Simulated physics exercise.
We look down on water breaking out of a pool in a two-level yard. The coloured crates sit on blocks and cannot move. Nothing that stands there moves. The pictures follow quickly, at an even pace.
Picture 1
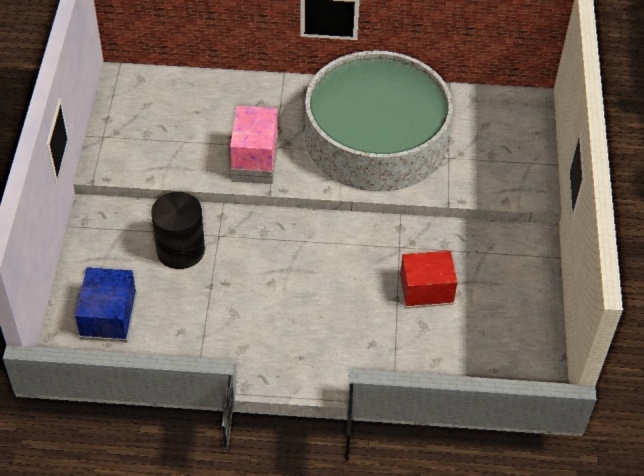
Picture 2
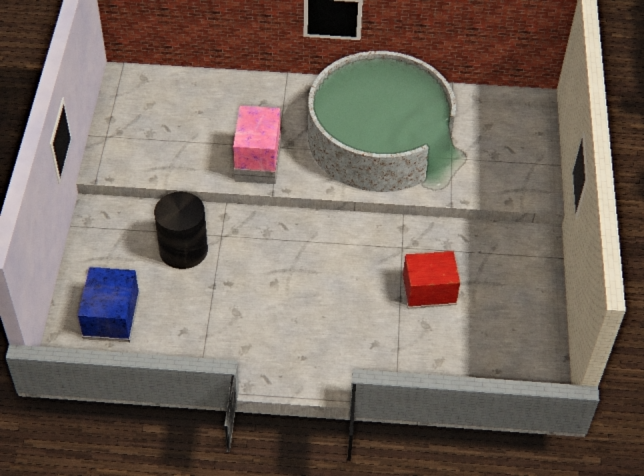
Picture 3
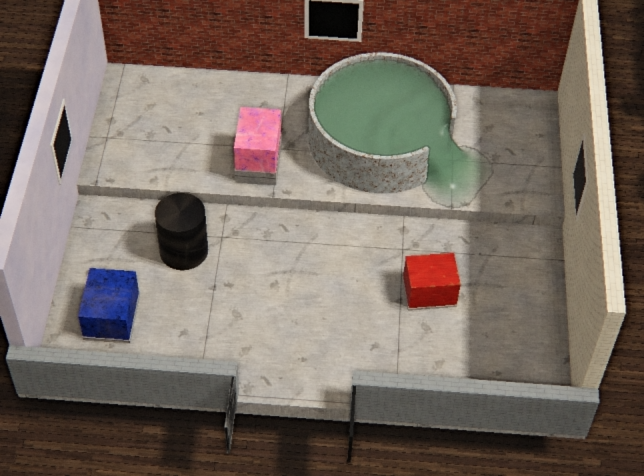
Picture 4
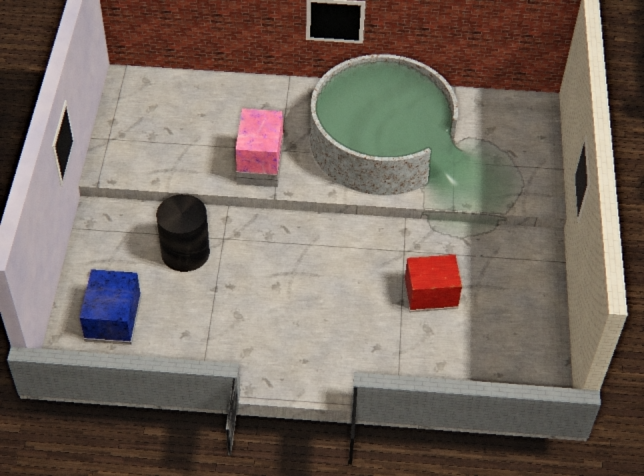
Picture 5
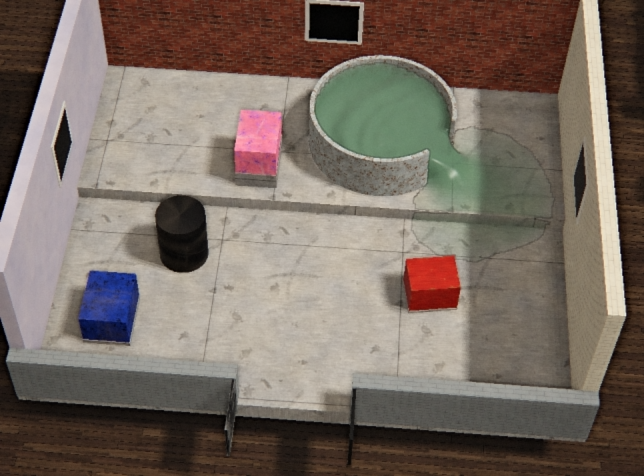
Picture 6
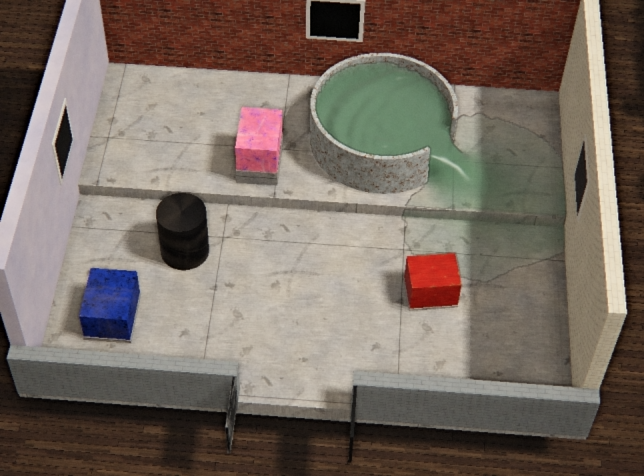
In a walled two-level yard with pink, blue and red blocks and a black barrel, a round stone pool sits full of still green water. A gap opens in its right front side and water pours out, spreading across the upper level, then over the step and onto the lower floor toward the right wall.
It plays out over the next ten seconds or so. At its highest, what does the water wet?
In the end: The blue crate gets wet; the red crate gets wet; the pink crate stays dry.
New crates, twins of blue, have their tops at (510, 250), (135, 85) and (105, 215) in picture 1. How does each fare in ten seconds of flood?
As listed: Ends up wet, stays dry, gets wet.
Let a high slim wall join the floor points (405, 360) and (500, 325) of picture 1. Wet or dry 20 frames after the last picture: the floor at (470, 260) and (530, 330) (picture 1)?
In that order: Covered, flooded.
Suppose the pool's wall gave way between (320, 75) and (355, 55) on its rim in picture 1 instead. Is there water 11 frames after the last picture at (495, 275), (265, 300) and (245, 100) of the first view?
In that order: No water, no water, flooded.
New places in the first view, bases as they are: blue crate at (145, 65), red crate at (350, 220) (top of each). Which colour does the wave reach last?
Last comes the pink-painted one.
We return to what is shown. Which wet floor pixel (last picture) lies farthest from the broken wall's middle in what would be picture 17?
Near (568, 412).
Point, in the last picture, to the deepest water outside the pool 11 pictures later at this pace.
Close to (532, 409).
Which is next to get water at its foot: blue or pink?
The crate marked blue.
A moment on, water covers 20 % of the floor; the blue crate not reached, the red crate water round its plinth, the pink crate not reached.
Next, water covers 25 % of the floor; the blue crate not reached, the red crate water round its plinth, the pink crate not reached.
Then, water covers 35 % of the floor; the blue crate not reached, the red crate water round its plinth, the pink crate not reached.
Later, water covers 75 % of the floor; the blue crate water round its plinth, the red crate water round its plinth, the pink crate not reached.
In the end, water covers 80 % of the floor; the blue crate was topped, the red crate was topped, the pink crate stayed above the water.
